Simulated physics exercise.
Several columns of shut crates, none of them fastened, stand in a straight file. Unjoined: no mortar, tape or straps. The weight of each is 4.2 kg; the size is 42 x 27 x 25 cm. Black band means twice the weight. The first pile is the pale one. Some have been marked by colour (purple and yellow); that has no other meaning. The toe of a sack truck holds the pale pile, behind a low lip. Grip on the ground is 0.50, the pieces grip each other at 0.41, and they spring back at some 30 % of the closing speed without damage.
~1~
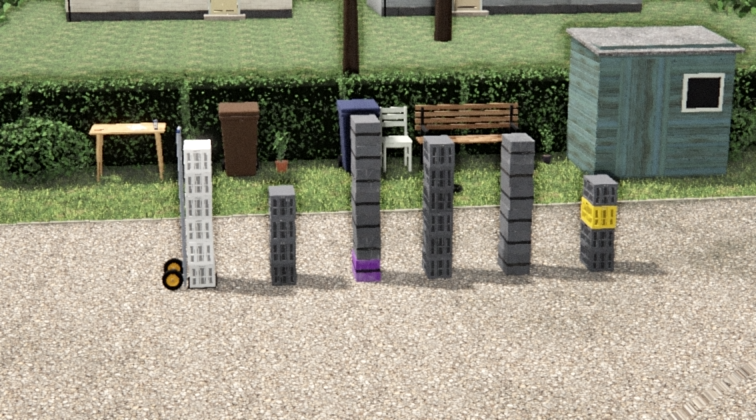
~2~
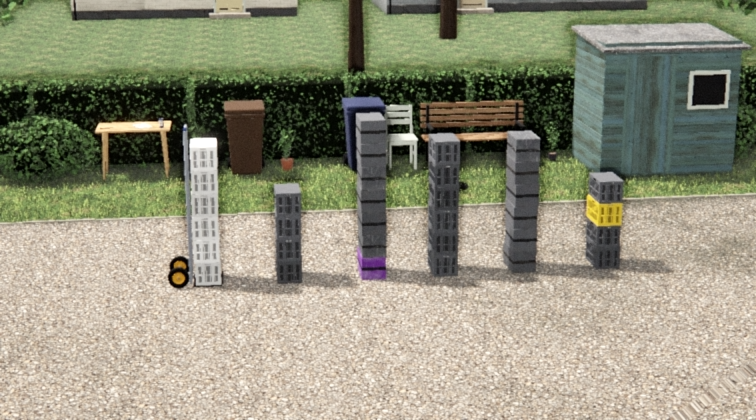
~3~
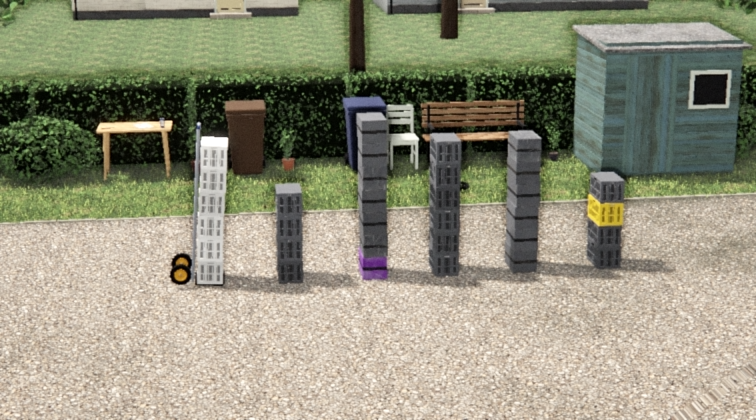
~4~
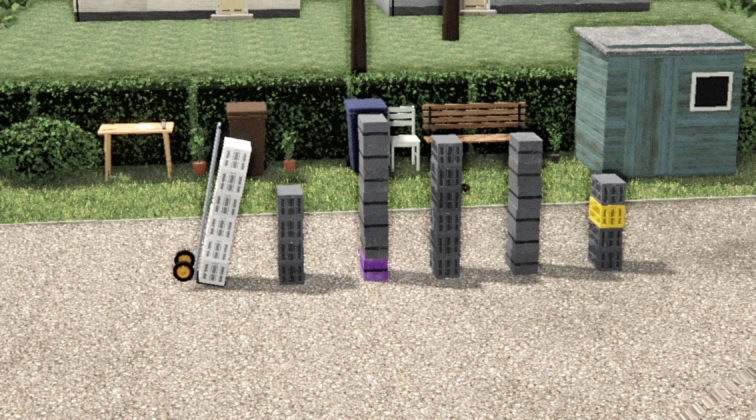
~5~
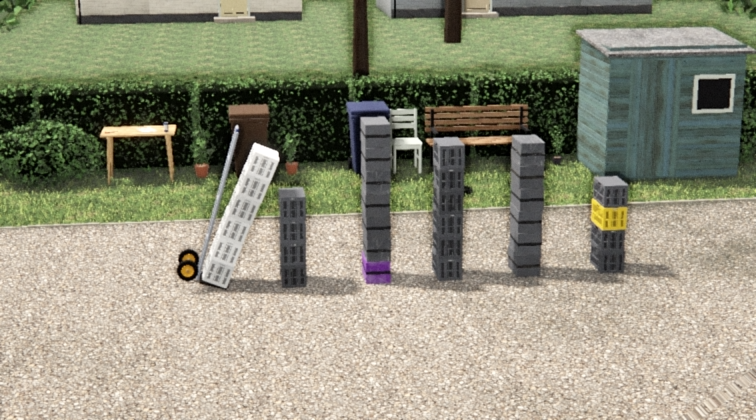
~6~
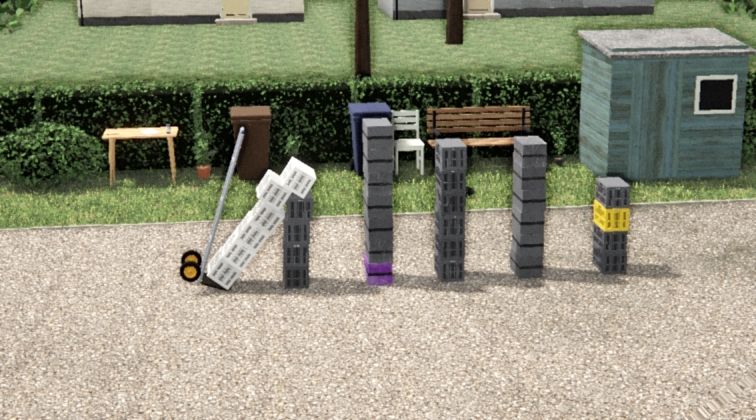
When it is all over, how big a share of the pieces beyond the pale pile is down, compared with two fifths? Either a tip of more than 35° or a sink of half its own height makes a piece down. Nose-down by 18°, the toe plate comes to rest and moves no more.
Bigger than two fifths.
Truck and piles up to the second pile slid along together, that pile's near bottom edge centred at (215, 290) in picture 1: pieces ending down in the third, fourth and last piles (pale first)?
In that case third pile 0, fourth pile 0, last pile 0.
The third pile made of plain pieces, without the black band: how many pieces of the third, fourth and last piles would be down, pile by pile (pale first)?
Count down, pile by pile - third 6, fourth 5, last 4.
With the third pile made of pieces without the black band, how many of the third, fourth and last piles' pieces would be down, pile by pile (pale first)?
Third 6, fourth 5, last 4.
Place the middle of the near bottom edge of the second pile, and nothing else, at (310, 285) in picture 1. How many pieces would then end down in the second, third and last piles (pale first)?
The second pile ends with 0 down, the third with 0, the last with 0.
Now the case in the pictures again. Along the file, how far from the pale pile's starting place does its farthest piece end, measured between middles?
It ends some 210 cm away.
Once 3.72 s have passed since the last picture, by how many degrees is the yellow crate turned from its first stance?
It's at some 150 degrees.
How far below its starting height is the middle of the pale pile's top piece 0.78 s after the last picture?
I'd put it at close to 50 cm below where it started.
Then, 0.78 s on from the sixth picture, 6 of the pale pile down; 4 of the 27 other crates down.
Then, 2.58 s on from the sixth picture, 6 of the pale pile down; 15 of the 27 other crates down.
Then, 3.72 s on from the sixth picture, 6 of the pale pile down; 25 of the 27 other crates down; yellow crate upside down.
Finally, 6 of the pale pile down; 25 of the 27 other crates down; yellow crate upside down; purple crate unmoved. That is 93 per cent. Seen by the last camera, middles, yellow crate near (736, 253), purple crate near (378, 268).
